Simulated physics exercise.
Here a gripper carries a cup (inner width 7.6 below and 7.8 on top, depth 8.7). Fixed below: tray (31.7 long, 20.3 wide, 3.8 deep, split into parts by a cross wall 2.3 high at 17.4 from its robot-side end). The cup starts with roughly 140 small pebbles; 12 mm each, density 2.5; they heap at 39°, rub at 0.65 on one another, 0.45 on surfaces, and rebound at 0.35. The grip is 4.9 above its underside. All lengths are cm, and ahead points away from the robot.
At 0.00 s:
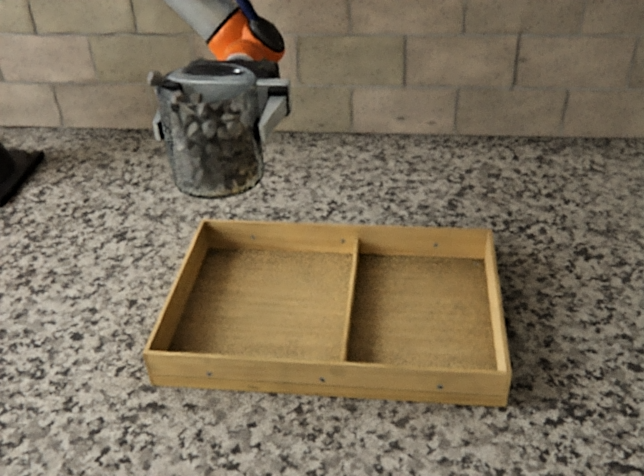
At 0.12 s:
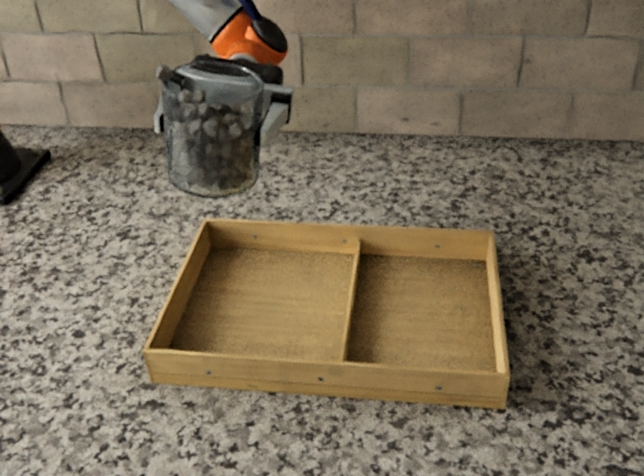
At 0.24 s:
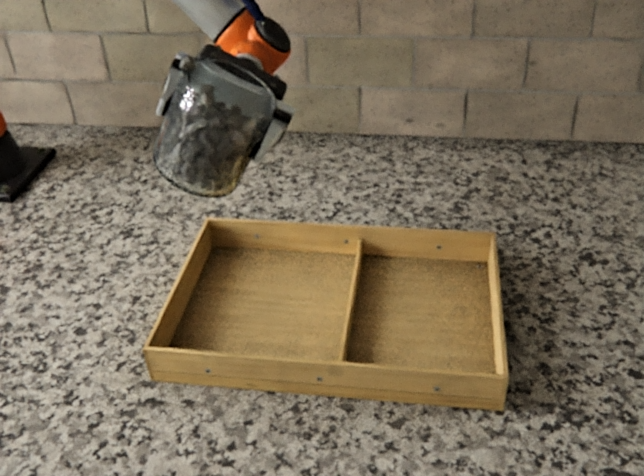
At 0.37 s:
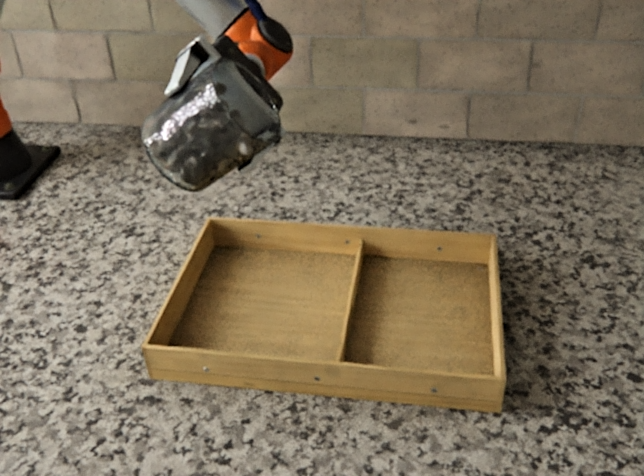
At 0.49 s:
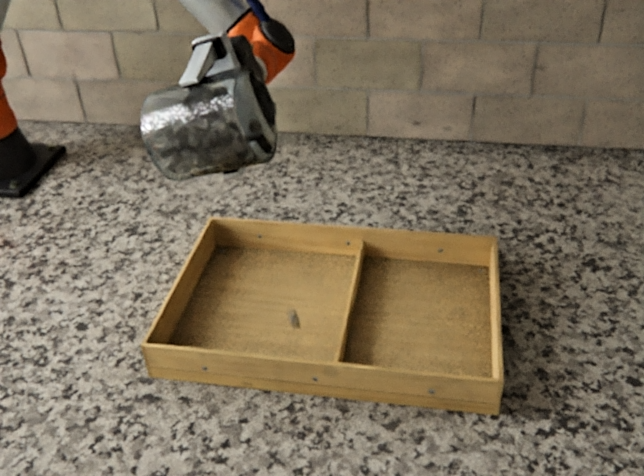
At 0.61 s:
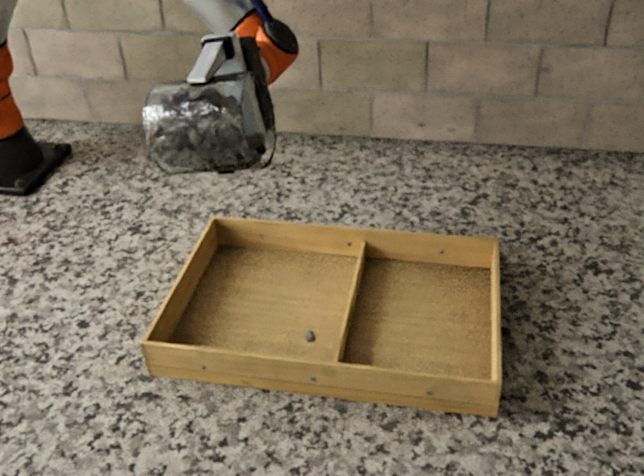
Above a wooden tray on a speckled counter, a gripper tilts a clear cup, dropping one pebble.
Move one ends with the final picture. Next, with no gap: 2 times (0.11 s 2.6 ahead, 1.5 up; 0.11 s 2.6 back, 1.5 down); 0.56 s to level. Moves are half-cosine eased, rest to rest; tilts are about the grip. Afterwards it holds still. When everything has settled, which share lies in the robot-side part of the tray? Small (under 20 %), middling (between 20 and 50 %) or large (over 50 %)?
In the robot-side part of the tray the share is middling, between 20 and 50 %.
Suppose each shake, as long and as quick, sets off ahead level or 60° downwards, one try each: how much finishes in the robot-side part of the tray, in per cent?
About 20 and 5 per cent.
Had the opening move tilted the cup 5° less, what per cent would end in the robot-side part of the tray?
Then about 25 per cent.
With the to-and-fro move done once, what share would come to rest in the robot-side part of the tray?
In that case some 25 per cent.
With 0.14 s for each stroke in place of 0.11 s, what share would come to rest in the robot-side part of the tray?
Then about 15 per cent.
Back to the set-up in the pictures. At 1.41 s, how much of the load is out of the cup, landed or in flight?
Near 45 per cent so far.
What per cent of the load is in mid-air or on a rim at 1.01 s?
Some 5 per cent.
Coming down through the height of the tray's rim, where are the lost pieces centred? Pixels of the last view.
Around (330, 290).
By 1.01 s, tilted 81° forward, highest piece 22 above the table; 104 in the cup, 23 in the robot-side part, 9 in the far-side part, 7 in flight or on a rim.
By 1.41 s, tilted 23° forward, highest piece 24 above the table; 81 in the cup, 45 in the robot-side part, 17 in the far-side part.
By 1.81 s, level, highest piece 22 above the table; 81 in the cup, 45 in the robot-side part, 17 in the far-side part.
By 2.86 s, level, highest piece 22 above the table; 81 in the cup, 45 in the robot-side part, 17 in the far-side part.
Final count, 81 in the cup, 45 in the robot-side part, 17 in the far-side part. That is 31 % in the robot-side part of the tray.
